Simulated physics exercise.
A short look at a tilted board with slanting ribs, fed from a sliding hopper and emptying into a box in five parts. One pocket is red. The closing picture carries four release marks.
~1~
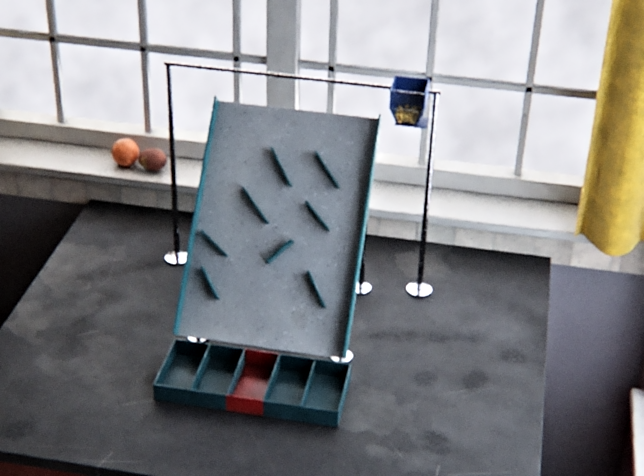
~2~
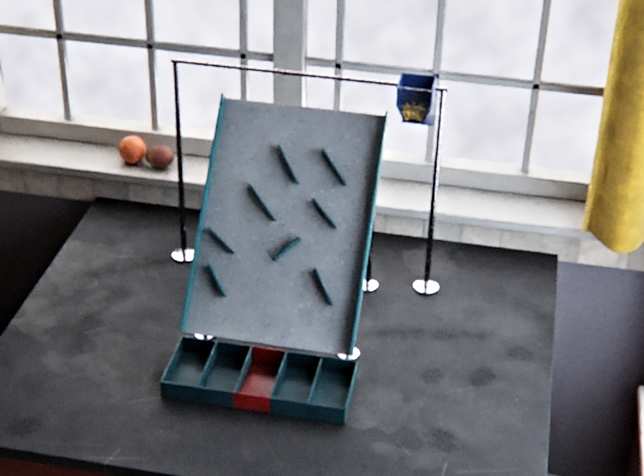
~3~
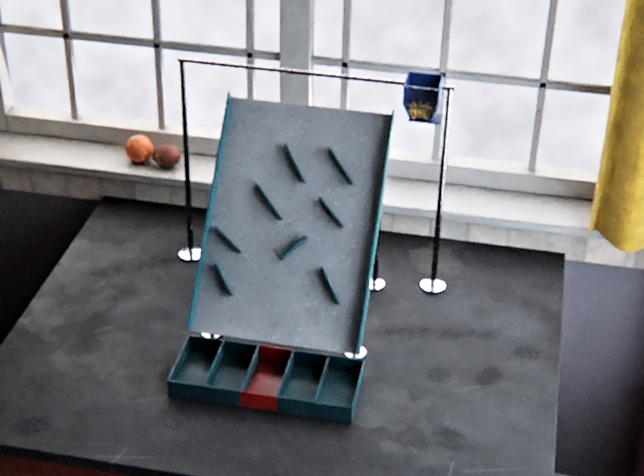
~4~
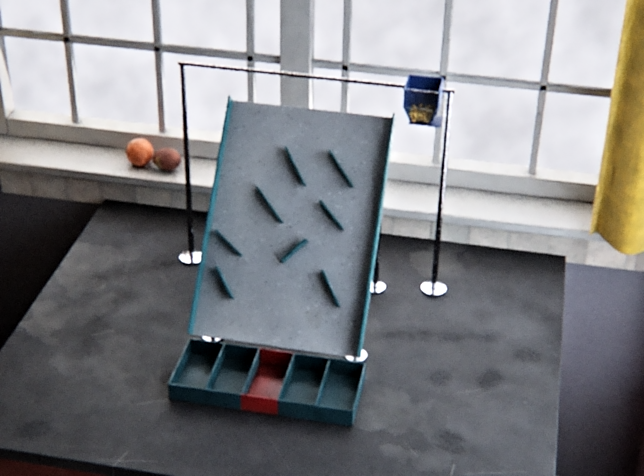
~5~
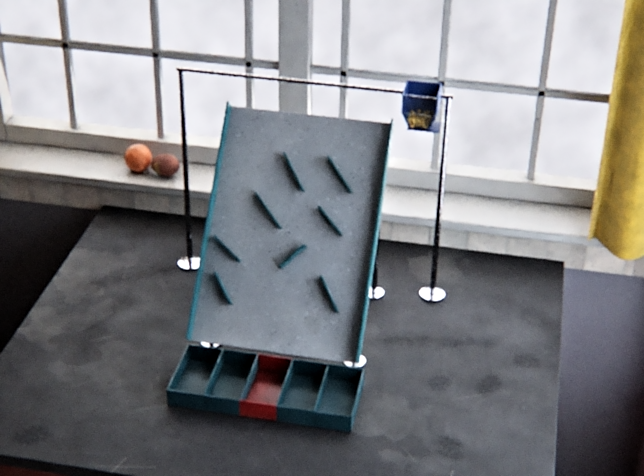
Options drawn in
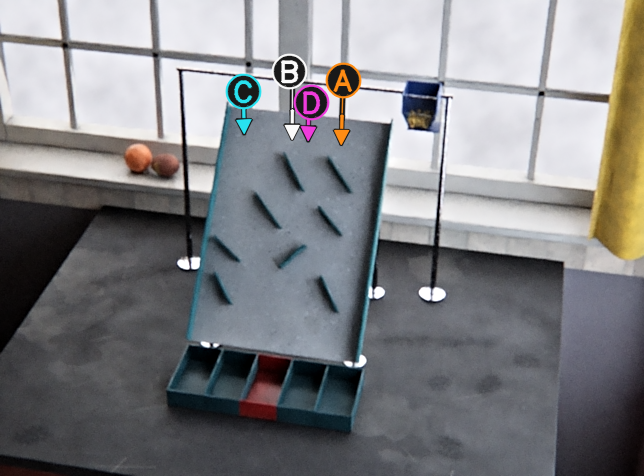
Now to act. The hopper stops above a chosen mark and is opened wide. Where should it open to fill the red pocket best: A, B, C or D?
C.
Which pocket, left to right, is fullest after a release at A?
The fifth.
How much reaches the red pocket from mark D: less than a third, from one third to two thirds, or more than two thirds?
It is less than a third.
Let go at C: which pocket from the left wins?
The third from the left.
On the marked copy, mark A meets the board at (341, 139); mark B meets the board at (292, 134); mark C meets the board at (244, 128); mark D meets the board at (308, 135).
With A, a stray few in the red pocket, about two thirds in other pockets, about a third outside the box.
With B, a small part in the red pocket, about two thirds in other pockets, about a quarter outside the box.
With C, about a third in the red pocket, about a third in other pockets, about a quarter outside the box.
With D, a stray few in the red pocket, about half in other pockets, a stray few held on the board, about half outside the box.
